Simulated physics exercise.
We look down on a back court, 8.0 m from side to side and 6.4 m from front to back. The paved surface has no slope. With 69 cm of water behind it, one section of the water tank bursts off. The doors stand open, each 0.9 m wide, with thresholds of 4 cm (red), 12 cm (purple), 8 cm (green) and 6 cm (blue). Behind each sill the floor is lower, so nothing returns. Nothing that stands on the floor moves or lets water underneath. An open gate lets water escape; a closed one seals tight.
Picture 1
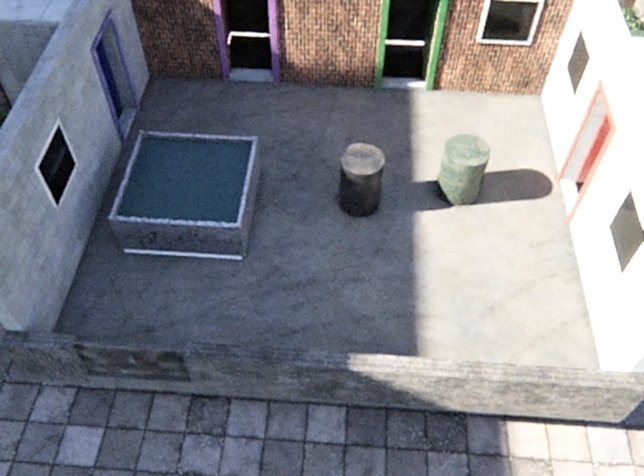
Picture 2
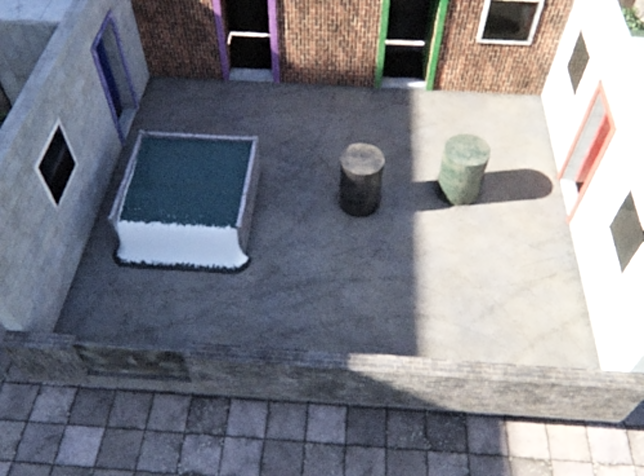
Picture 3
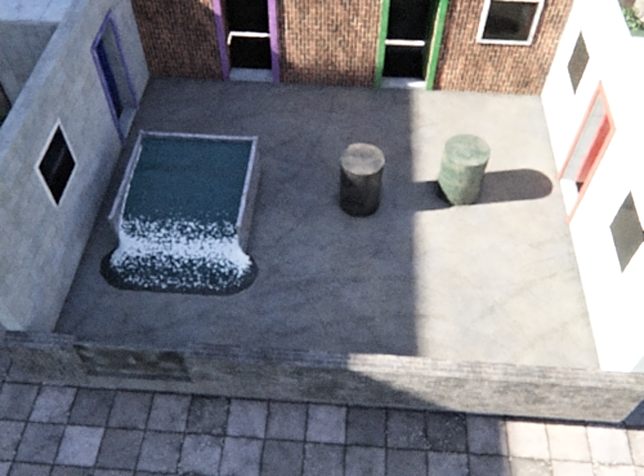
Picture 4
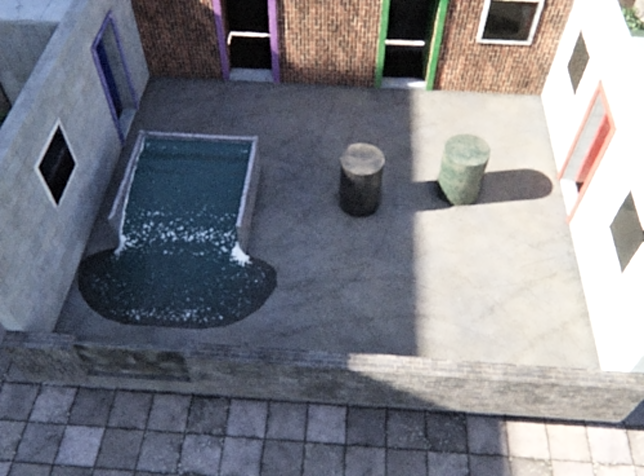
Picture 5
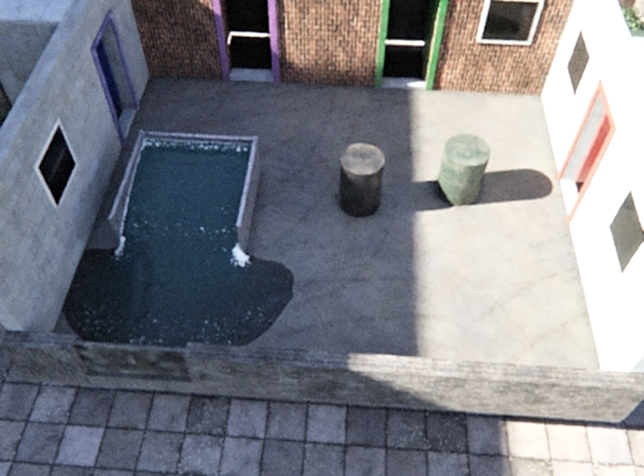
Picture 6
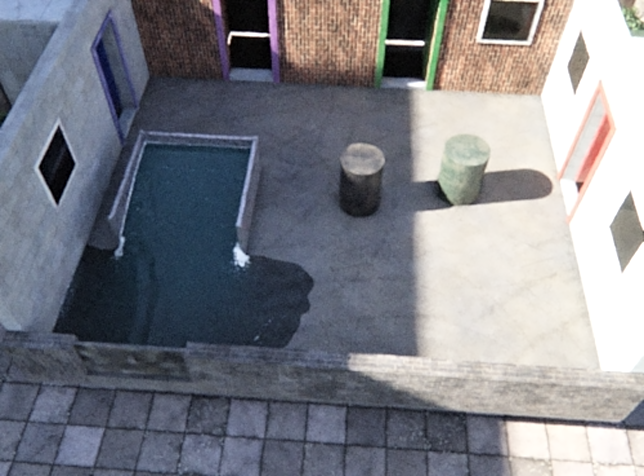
Water bursting from the front of a raised rectangular tank, foaming and spreading in a dark pool across a walled courtyard floor.
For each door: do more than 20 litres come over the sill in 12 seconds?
The water let in: At the red door it exceeds the limit; at the purple door it stays under the limit; at the green door it keeps below the limit; at the blue door it keeps below the limit.
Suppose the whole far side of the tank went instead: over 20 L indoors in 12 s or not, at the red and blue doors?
Then: Red past it, blue above.
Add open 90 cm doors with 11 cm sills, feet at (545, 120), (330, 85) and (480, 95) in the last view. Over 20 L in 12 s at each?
In turn: Not over, below, below.
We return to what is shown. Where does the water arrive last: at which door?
The green one.
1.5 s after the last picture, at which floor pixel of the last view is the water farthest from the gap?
Around (502, 388).
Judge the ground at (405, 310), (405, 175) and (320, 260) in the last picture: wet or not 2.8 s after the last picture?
In turn: Flooded, still dry, under water.
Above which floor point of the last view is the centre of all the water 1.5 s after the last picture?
Around (188, 290).
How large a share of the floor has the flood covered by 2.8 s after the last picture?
Some 45 per cent of it.
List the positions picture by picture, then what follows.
The first frame shows still water, 69 cm deep, in the water tank at (188, 180).
In the second frame, the front is at (247, 259), 1.1 m from the gap at (181, 243); 0.5 m2 of floor is under water; 69 cm left at the back of the water tank.
In the third frame, water pours out at (181, 244) and has run 1.2 m, to (247, 281); typically 12 cm deep outside, 69 cm at the water tank's back.
In the fourth frame, the front is at (260, 299), 1.6 m from the gap at (181, 245); 3.2 m2 of floor is under water; 66 cm left at the back of the water tank.
In the fifth frame, water pours out at (181, 245) and has run 2.0 m, to a hidden place; typically 8 cm deep outside, 59 cm at the water tank's back.
In the sixth frame, the front is at a hidden place, 2.4 m from the gap at (181, 245); 6.3 m2 of floor is under water; 59 cm left at the back of the water tank.
Then, 0.7 s after the last picture water covers 15 % of the floor and is deepest (50 cm) near (45, 356); red door not reached, purple door not reached, green door not reached, blue door not reached.
Then, 1.5 s after the last picture water covers 20 % of the floor and is deepest (42 cm) near (45, 356); red door not reached, purple door not reached, green door not reached, blue door not reached.
Then, 2.8 s after the last picture water covers 45 % of the floor and is deepest (22 cm) near (45, 356); red door not reached, purple door not reached, green door not reached, blue door 8 cm at the sill, 0 L in.
Then, 6.3 s after the last picture water covers 80 % of the floor and is deepest (14 cm) near (543, 104); red door 8 cm at the sill, 23 L in, purple door 5 cm at the sill, 0 L in, green door 2 cm at the sill, 0 L in, blue door 4 cm at the sill, 4 L in.
Then, 11.3 s after the last picture water covers 95 % of the floor and is deepest (11 cm) near (556, 163); red door 5 cm at the sill, 40 L in, purple door 3 cm at the sill, 0 L in, green door 4 cm at the sill, 1 L in, blue door 2 cm at the sill, 4 L in.
